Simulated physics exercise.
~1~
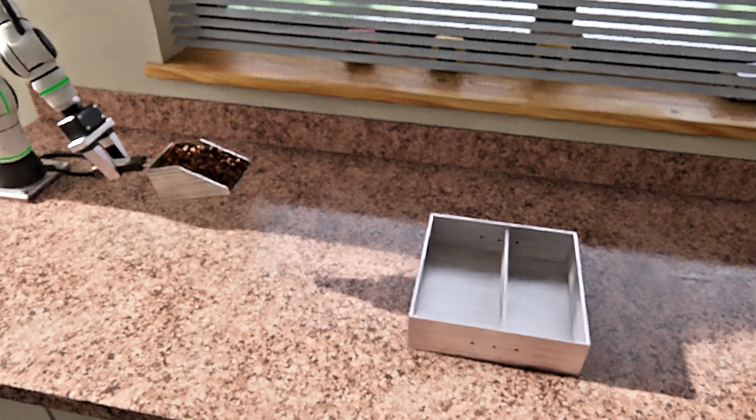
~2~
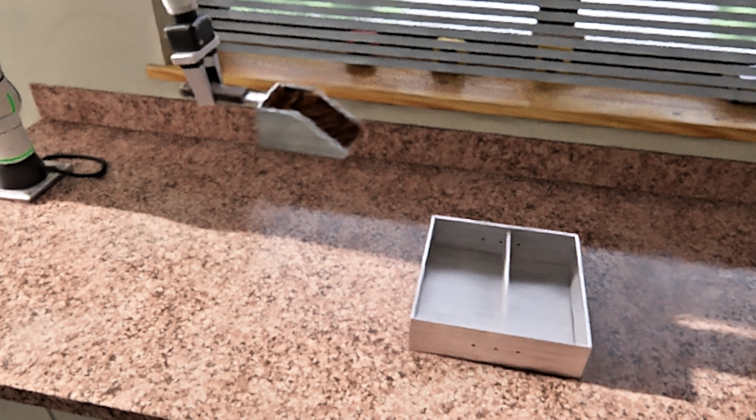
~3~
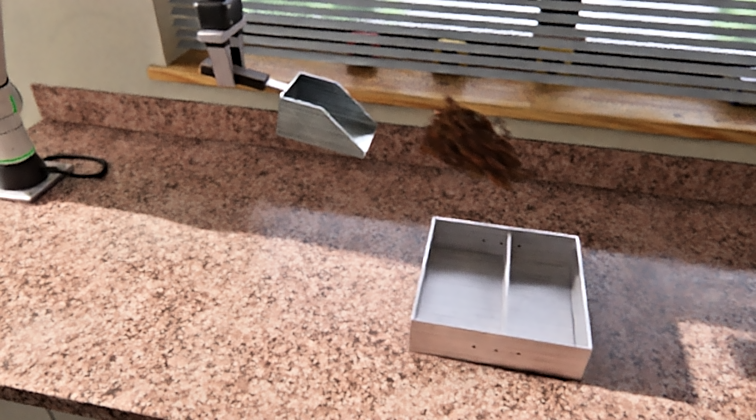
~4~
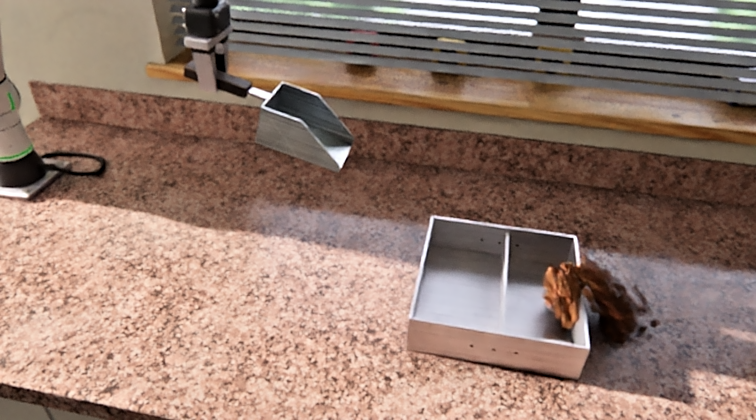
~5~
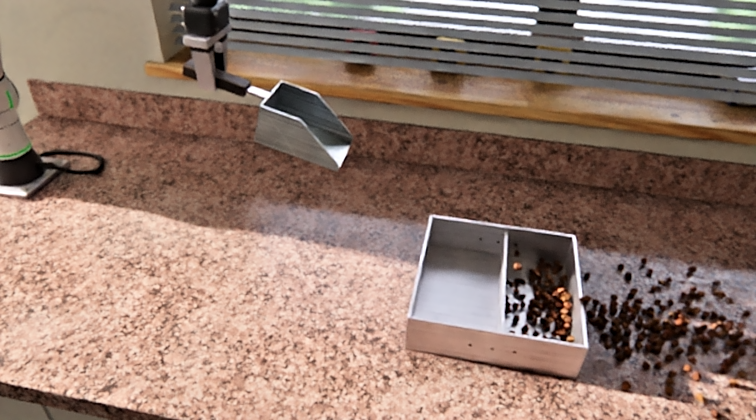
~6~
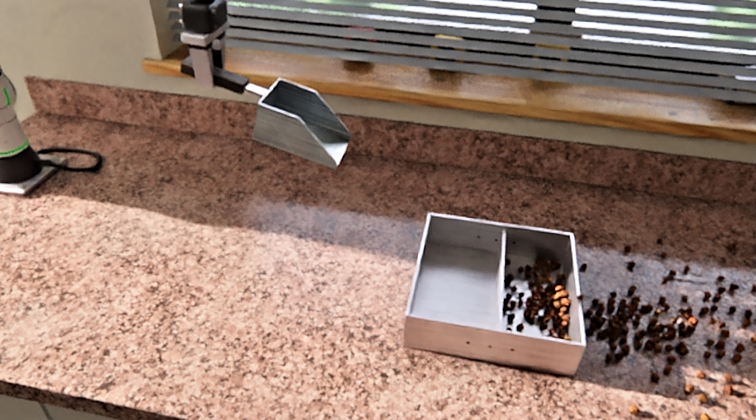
A robot arm swung a metal scoop of brown pellets up and to the right, flinging them in a clump toward a divided tray on the counter; some landed in the right compartment, many scattered beyond it, and the left one stayed empty.
